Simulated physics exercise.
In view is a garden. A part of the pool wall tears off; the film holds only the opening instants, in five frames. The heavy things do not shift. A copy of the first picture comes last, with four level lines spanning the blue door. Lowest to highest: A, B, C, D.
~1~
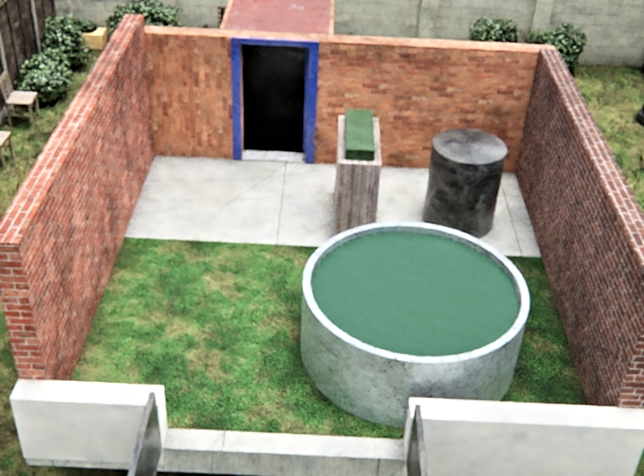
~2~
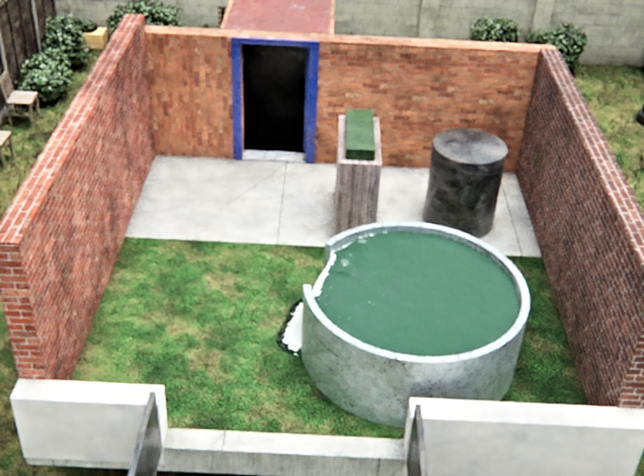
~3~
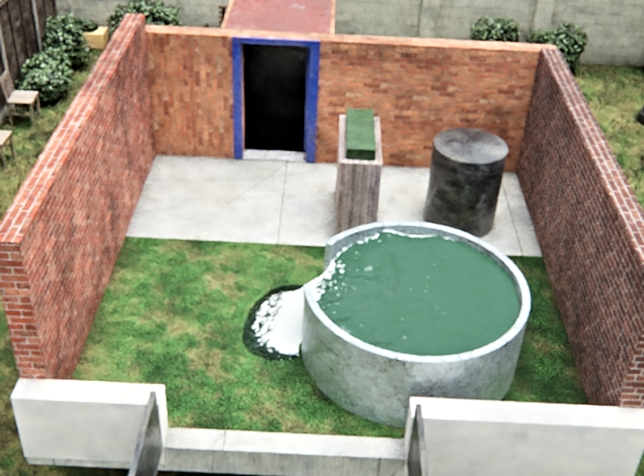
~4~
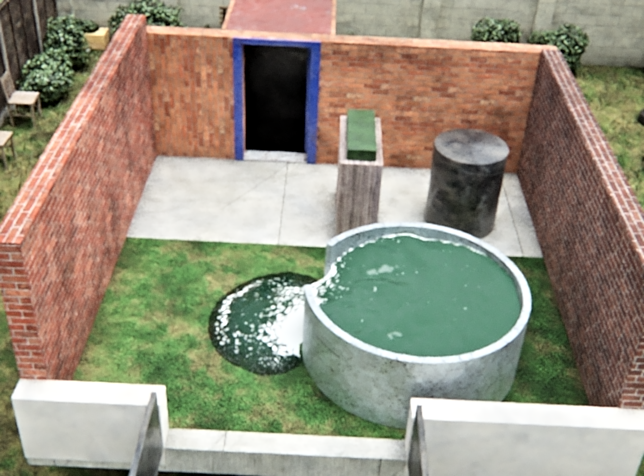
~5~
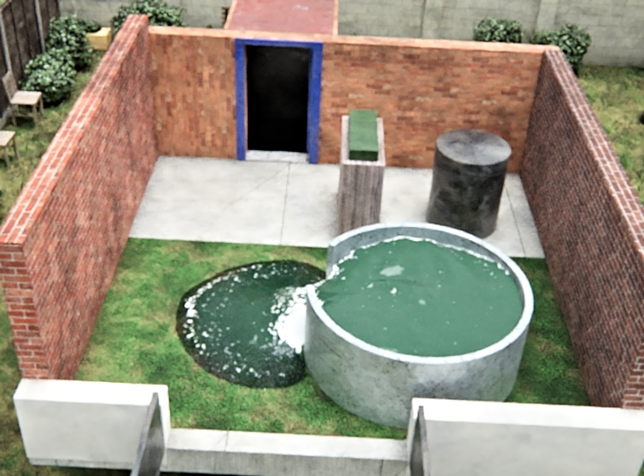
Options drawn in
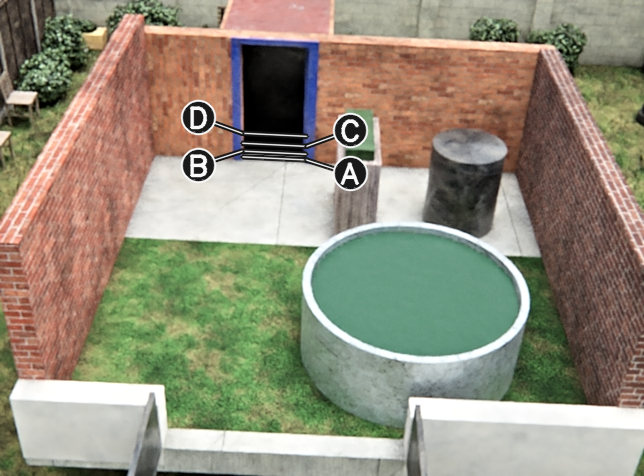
In a brick-walled garden with a blue doorway, a round pool of green water lies still, then its left side opens and foaming water pours onto the grass, spreading leftward in a widening dark puddle.
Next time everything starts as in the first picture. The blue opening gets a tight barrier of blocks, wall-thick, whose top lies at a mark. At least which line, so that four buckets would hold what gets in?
B is the one.
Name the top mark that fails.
That is mark A.
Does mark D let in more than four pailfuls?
No, that is safe.
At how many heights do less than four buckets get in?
Three of the four.
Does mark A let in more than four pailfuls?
Yes.
On the marked copy, A at (274, 158); B at (274, 152); C at (274, 144); D at (274, 134); from the bottom up A, B, C, D.
Choosing A, some 15 bucketfuls get in.
Choosing B, a splash gets over, under a bucket.
Choosing C, nothing gets over.
Choosing D, nothing gets over.
